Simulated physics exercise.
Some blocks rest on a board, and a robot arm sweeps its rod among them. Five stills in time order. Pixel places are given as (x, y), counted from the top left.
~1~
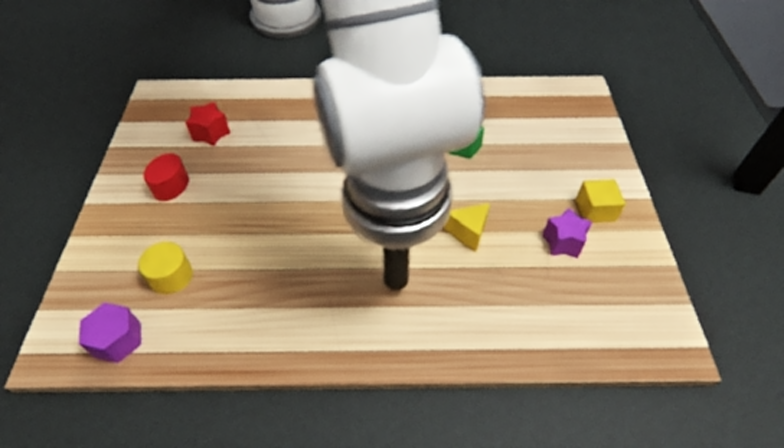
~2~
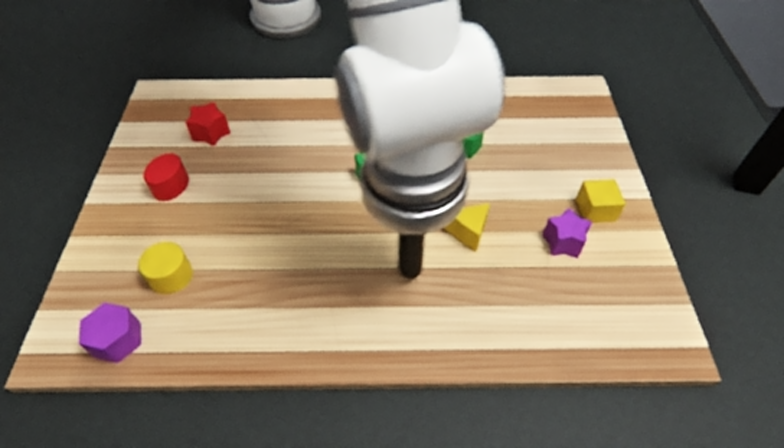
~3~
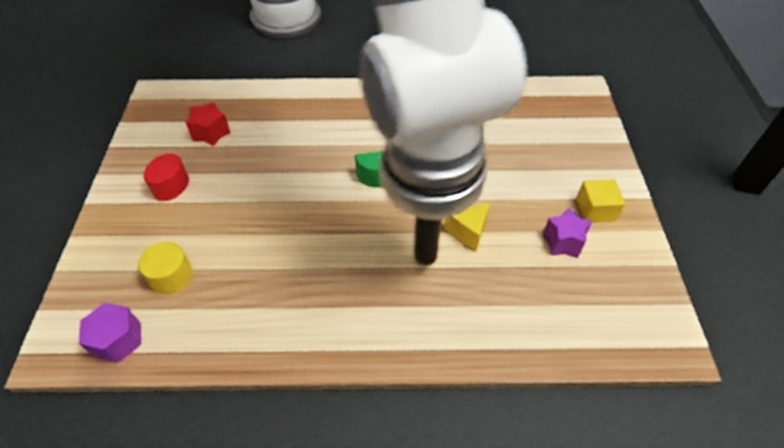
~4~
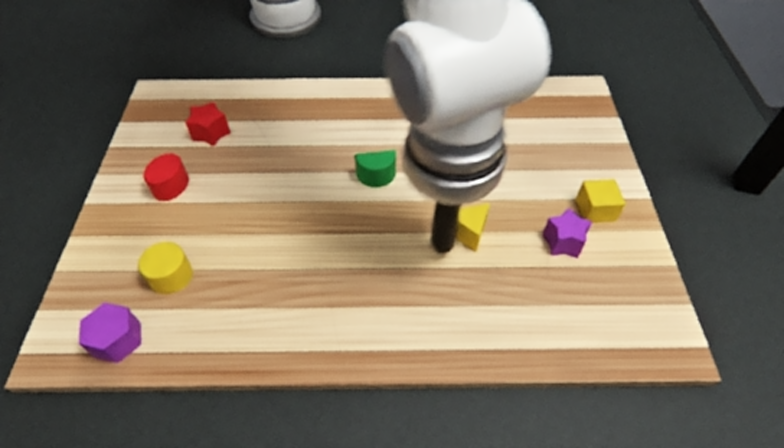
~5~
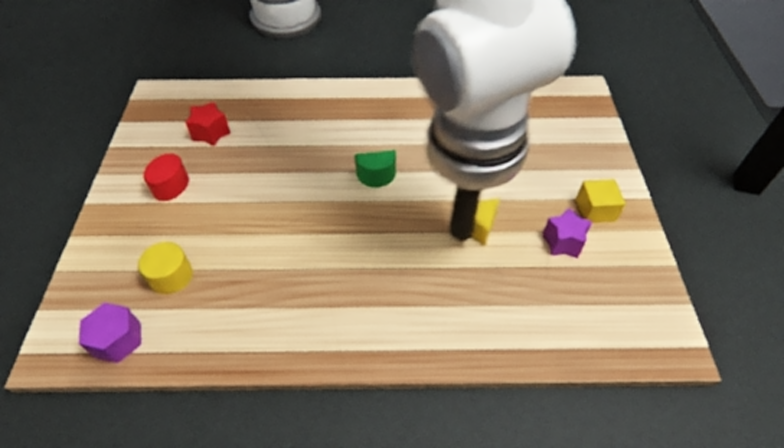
A robot arm sweeps its black rod rightward and away from the viewer over a striped wooden board of colored blocks, uncovering a green block, then reaches the yellow triangle and nudges it slightly while the other blocks stay still.
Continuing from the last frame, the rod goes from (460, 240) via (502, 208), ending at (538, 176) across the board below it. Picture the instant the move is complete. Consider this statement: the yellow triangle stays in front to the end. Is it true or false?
True - the claim holds.
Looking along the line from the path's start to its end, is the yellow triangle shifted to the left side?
No, that is not what happens.
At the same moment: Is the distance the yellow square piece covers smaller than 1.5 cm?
I expect so.
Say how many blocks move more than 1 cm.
Count: 1.
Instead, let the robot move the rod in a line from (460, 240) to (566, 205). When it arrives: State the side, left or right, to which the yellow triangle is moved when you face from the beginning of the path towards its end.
Out to the left.
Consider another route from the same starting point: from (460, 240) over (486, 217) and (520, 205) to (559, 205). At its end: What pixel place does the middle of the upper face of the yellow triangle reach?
The point I'd pick in the picture is (568, 169).
What follows on the original path. One third of the way, rod (492, 210); yellow triangle (513, 189).
Two thirds of the way, rod (517, 189); yellow triangle (541, 171), turned 30° clockwise.
At the end, rod (540, 168); yellow triangle (568, 155), turned 55° clockwise; yellow square piece in place.
